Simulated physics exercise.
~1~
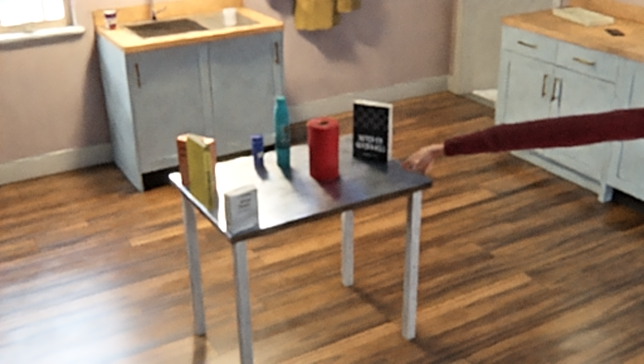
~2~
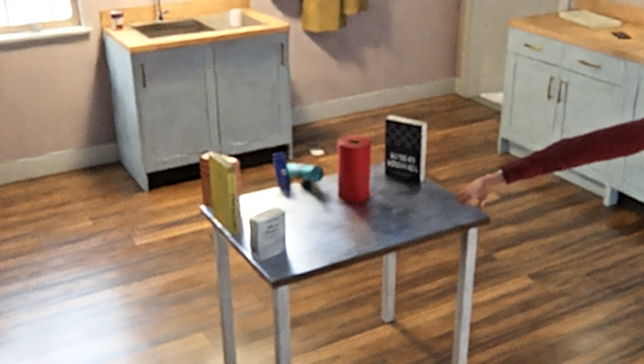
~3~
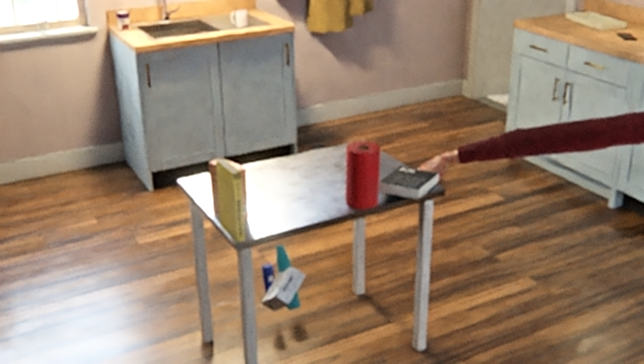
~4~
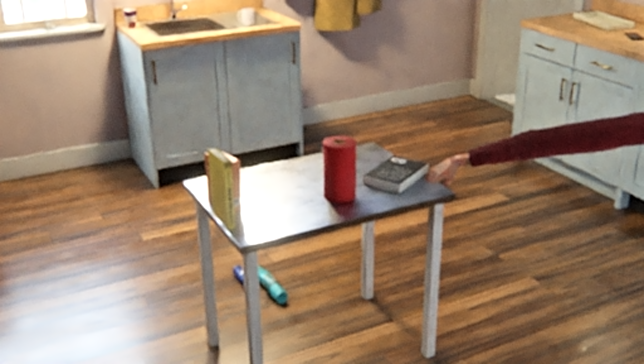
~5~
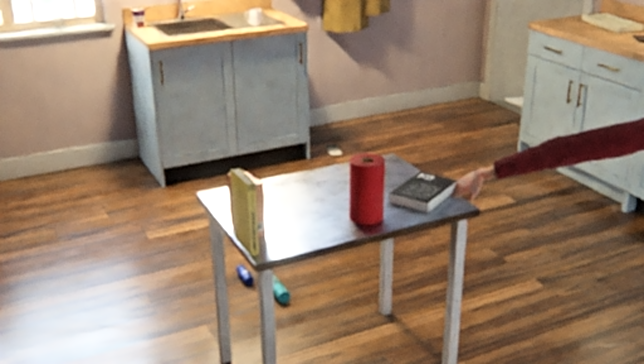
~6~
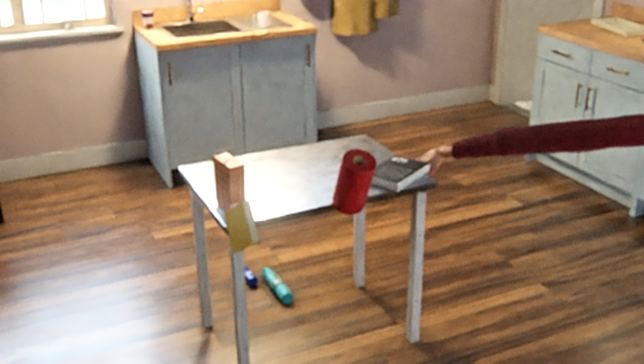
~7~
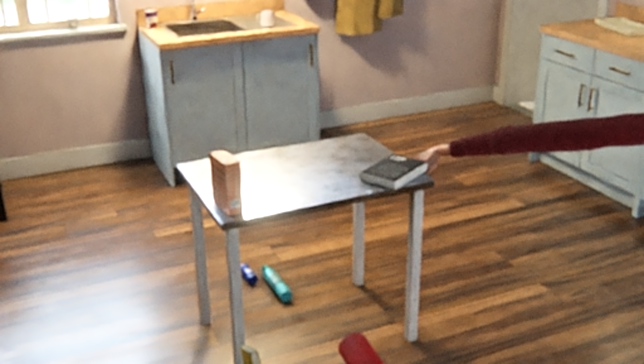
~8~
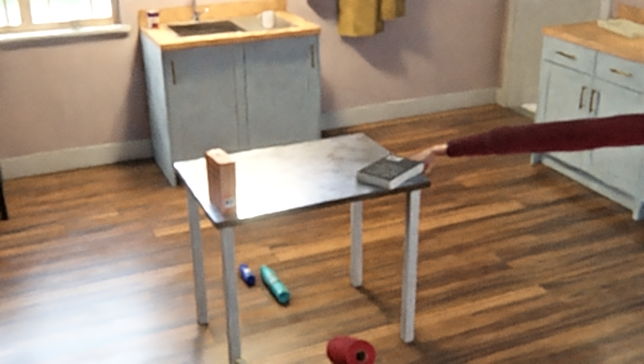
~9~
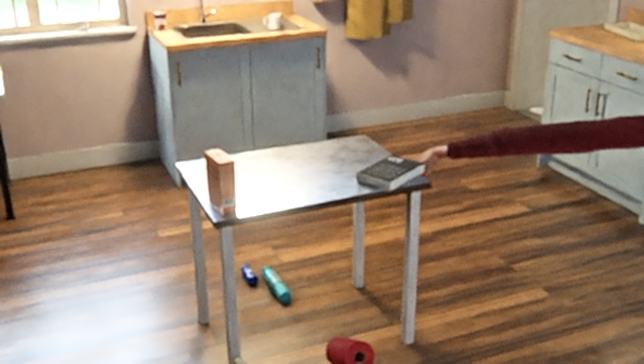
In a kitchen with a wooden floor and grey cabinets, seen from slightly above, a red-sleeved arm reaches from the right to a small table. A yellow book, an orange packet and a white packet stand at its left, with a blue shaker, turquoise bottle, red roll and black book beyond. As the table jerks about, the bottle topples, the black book falls flat, and the shaker, bottle and white packet drop off. Later the yellow book and red roll tumble off the near side. The orange packet stays upright beside the flat black book.
